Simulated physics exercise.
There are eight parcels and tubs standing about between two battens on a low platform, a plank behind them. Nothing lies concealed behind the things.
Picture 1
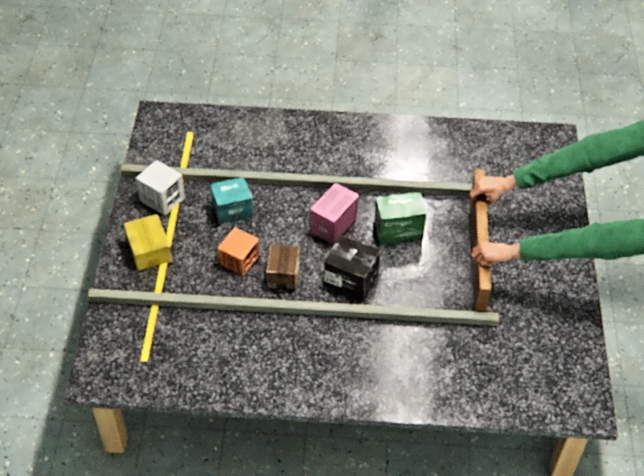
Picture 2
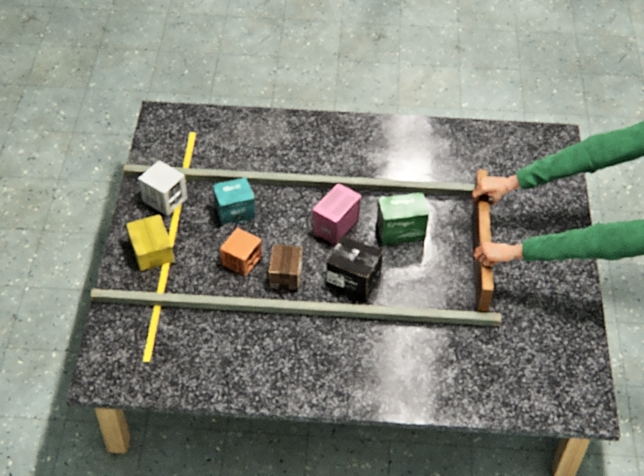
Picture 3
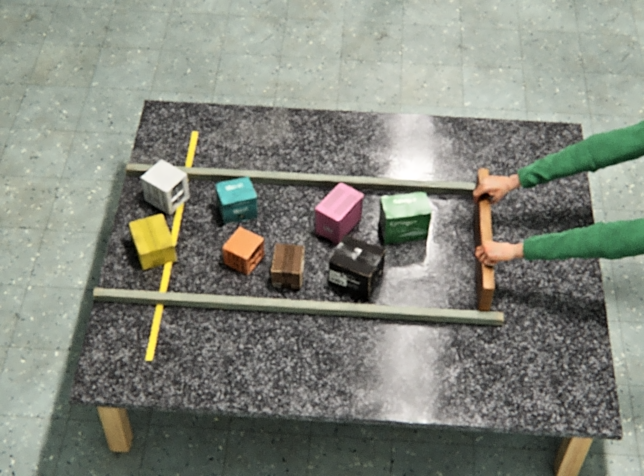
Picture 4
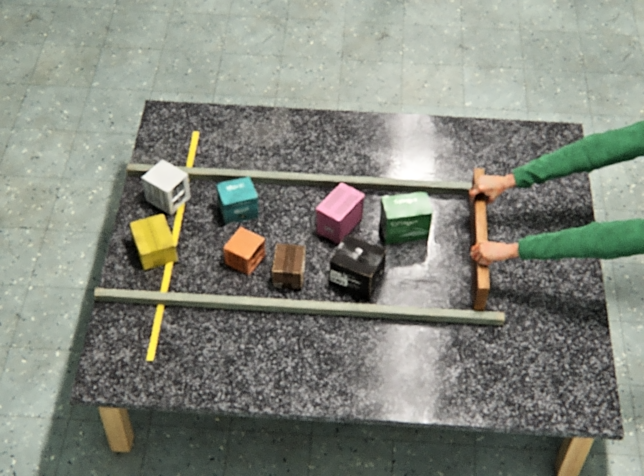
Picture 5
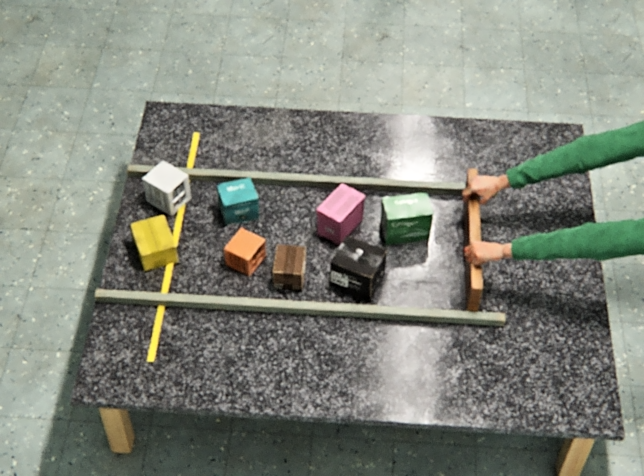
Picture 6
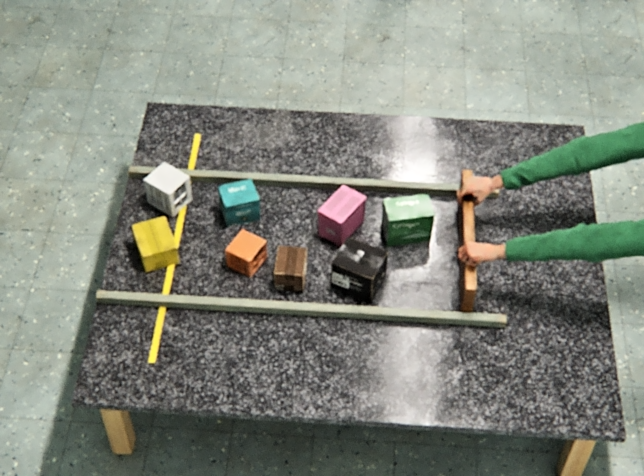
Two hands slide a wooden plank slightly left between two battens, toward eight still blocks.
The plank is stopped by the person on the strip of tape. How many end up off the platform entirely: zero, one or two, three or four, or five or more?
Three or four.
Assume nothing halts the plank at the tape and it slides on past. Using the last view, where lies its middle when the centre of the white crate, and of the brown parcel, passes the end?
Middle approx. at (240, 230), then approx. at (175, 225).
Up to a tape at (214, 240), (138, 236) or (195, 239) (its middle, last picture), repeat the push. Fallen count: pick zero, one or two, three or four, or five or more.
In order: 1 or 2; five or over; either three or four.
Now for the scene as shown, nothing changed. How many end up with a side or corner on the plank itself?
So the total is 2.
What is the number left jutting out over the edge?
So the number is 2.
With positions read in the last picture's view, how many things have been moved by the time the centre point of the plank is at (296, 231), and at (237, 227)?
The counts are 6 and 8.
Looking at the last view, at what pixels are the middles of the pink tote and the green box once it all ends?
The pink tote comes to rest at (118, 209), and the green box comes to rest at (157, 202).
Early on, none off yet; yellow parcel at rest near (155, 244); white crate at rest near (168, 190); turquoise box at rest near (239, 203).
A while later, none off yet; yellow parcel at rest near (155, 244); white crate at rest near (168, 190); turquoise box travelled about its own width near (215, 197).
Further along, none off yet; yellow parcel travelled about its own width near (109, 247); white crate travelled well along near (118, 179); turquoise box travelled well along near (151, 188).
Finally, the number that fall off is three or four; lost, orange crate, turquoise box, white crate and yellow parcel.
